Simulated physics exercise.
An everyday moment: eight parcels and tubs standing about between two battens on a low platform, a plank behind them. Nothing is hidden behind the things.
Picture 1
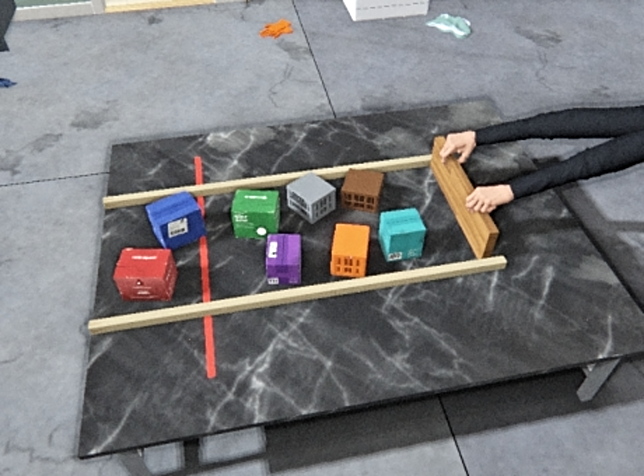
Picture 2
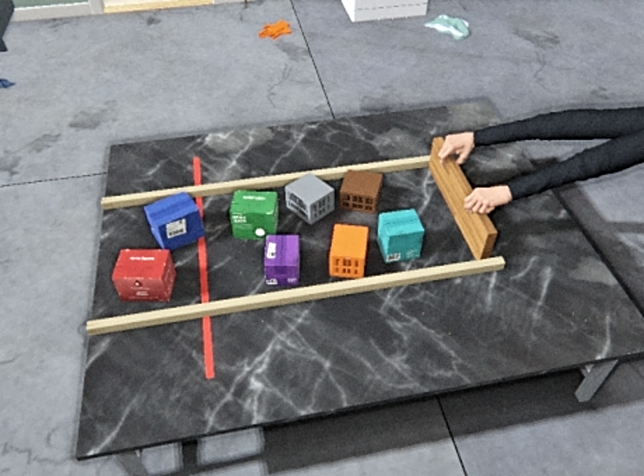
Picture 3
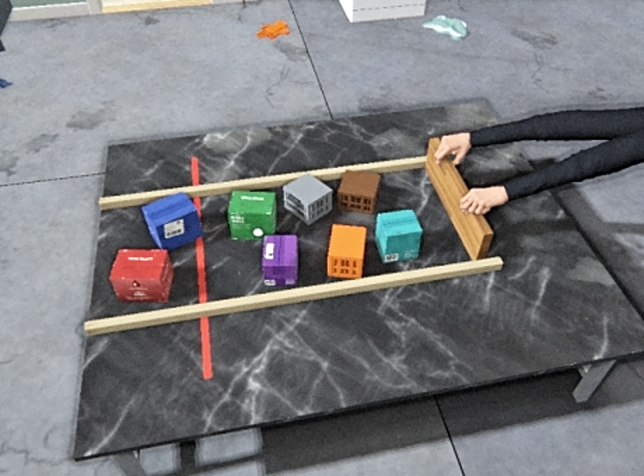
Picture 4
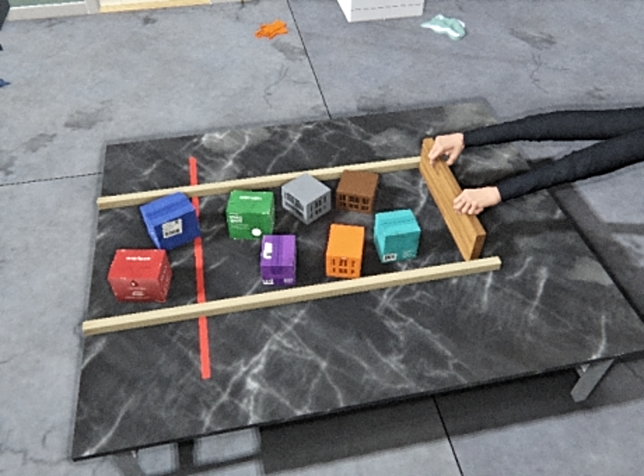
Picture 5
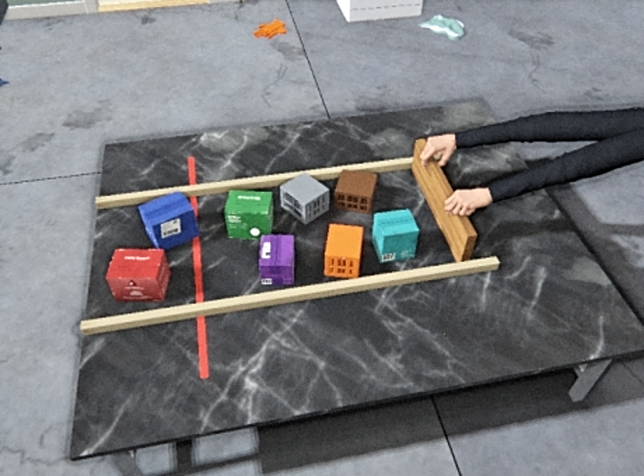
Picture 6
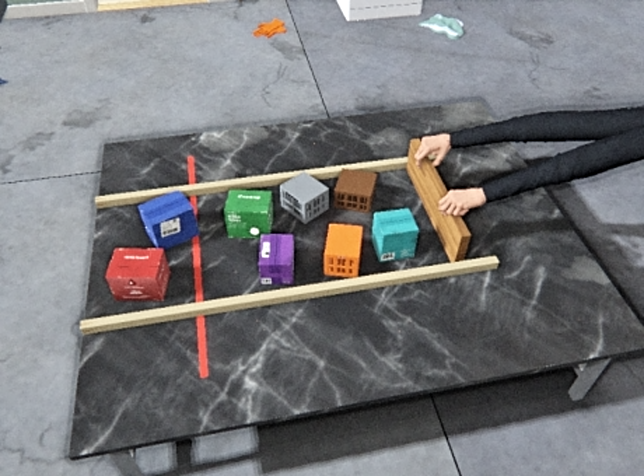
On a low dark platform, two hands slide a wooden plank slightly left toward eight still boxes.
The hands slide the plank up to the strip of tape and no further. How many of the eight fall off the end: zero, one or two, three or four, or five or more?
The number that fall off is one or two.
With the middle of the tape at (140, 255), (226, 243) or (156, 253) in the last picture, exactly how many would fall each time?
The counts: 5, 0 and 3.
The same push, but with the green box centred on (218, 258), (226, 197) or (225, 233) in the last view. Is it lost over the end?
In turn it tumbles off; stays on; does not fall.
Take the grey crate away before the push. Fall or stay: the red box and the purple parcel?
The red box drops off; the purple parcel is kept.
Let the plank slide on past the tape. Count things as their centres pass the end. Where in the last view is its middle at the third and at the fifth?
About (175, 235), then (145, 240).
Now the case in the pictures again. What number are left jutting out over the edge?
Overhanging: 1.
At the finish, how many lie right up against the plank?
The number is 2.
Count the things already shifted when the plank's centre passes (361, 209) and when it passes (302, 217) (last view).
At the one place 4, at the other 7.
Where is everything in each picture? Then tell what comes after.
Red box (147, 275); blue parcel (177, 221); green box (257, 215); plank (461, 196); tape (203, 247), in the first frame.
Blue parcel (176, 222); orange crate (349, 251), in the second frame.
Green box (253, 216); turquoise parcel (398, 236), in the third frame.
Red box (141, 276); grey crate (306, 198), in the fourth frame.
Blue parcel (170, 221); plank (441, 199), in the fifth frame.
Red box (139, 275); blue parcel (170, 221); green box (250, 214); plank (435, 198); tape (196, 247), in the sixth frame.
Soon after, none off yet; red box at rest near (139, 275); blue parcel at rest near (170, 221); green box at rest near (250, 214).
After that, none off yet; red box at rest near (139, 275); blue parcel displaced about its own width near (139, 229); green box displaced about its own width near (189, 230).
In the end, the number that fall off is one or two; gone, red box.
